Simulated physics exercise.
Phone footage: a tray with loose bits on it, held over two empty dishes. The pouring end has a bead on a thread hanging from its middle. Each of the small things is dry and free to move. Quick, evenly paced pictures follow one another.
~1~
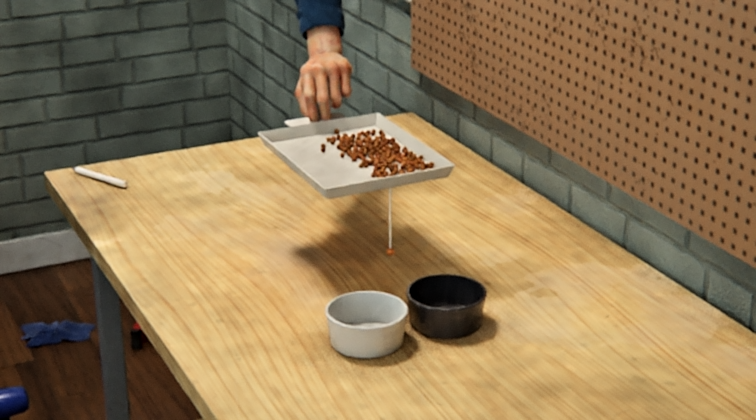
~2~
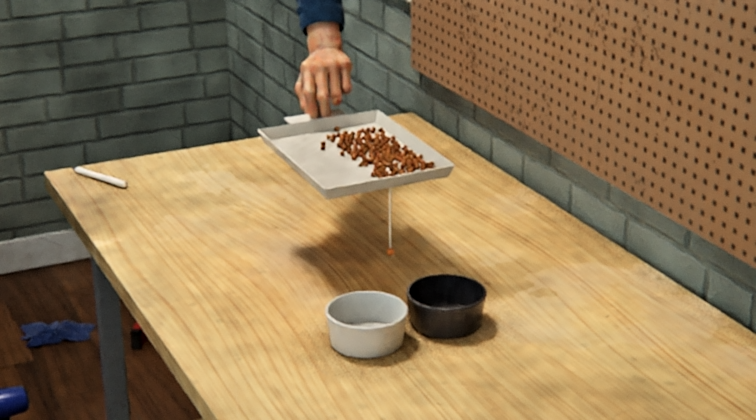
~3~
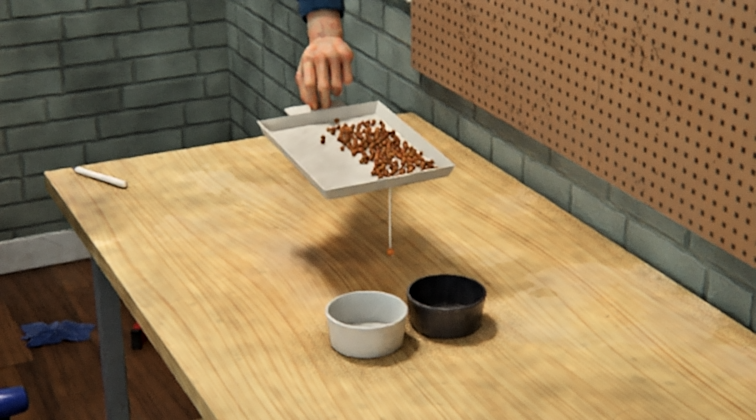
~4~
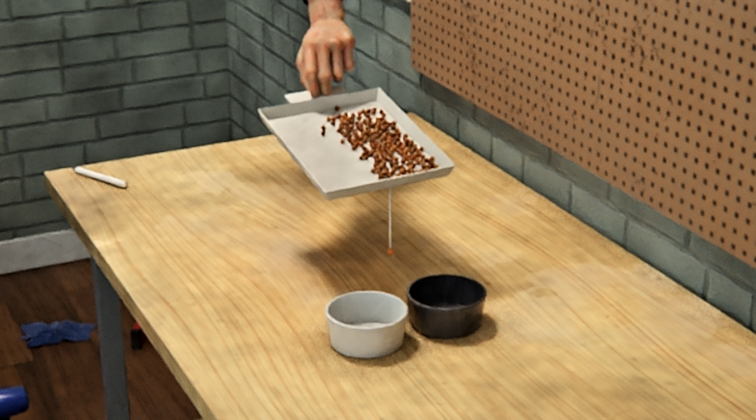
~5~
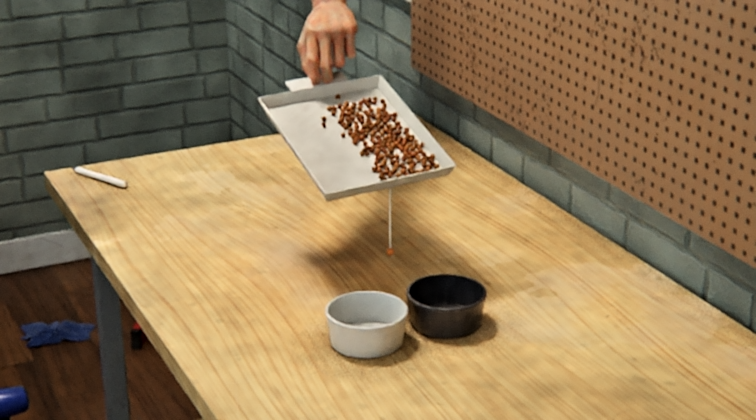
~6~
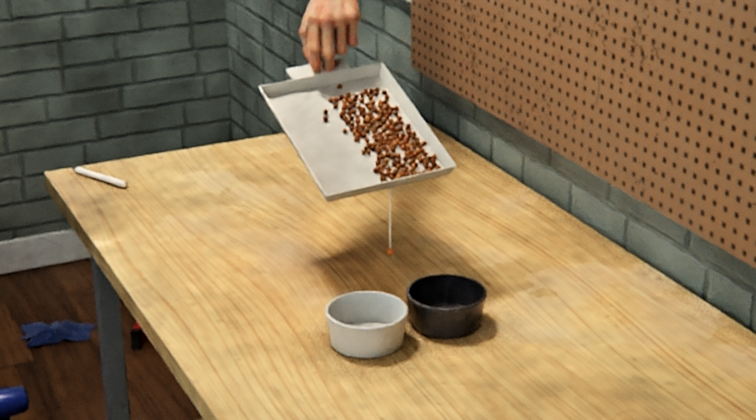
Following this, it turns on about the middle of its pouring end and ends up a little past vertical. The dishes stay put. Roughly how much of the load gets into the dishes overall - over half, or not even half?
Not even half gets in.
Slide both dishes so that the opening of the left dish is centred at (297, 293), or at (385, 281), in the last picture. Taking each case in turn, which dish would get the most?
The one at right, then the one at left.
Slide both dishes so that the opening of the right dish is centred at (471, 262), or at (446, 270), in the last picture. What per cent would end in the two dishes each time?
In turn 70 and 90 in a hundred.
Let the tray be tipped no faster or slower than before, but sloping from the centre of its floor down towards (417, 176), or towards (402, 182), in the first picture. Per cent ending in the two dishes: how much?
About 0 and 0 per cent.
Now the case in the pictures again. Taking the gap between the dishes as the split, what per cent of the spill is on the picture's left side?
About 70 percent of the spill.
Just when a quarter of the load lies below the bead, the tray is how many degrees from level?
Roughly 90 degrees of turn.
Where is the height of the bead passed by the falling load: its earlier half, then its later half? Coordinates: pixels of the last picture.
First part (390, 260), rest (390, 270).
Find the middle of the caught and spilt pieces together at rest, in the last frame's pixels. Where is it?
(383, 310).
Shortly afterwards, tray tipped steeply; the bulk on the tray; only a few in the right dish; only a few outside both; a little in the air.
Next, tray tipped past a quarter turn; only a few in the left dish; a little in the right dish; near two thirds outside both; near a quarter in the air.
Some moments later, tray tipped past a quarter turn; a little in the left dish; a little in the right dish; all but a few outside both.
In the end, tray tipped past a quarter turn; a little in the left dish; a little in the right dish; all but a few outside both.
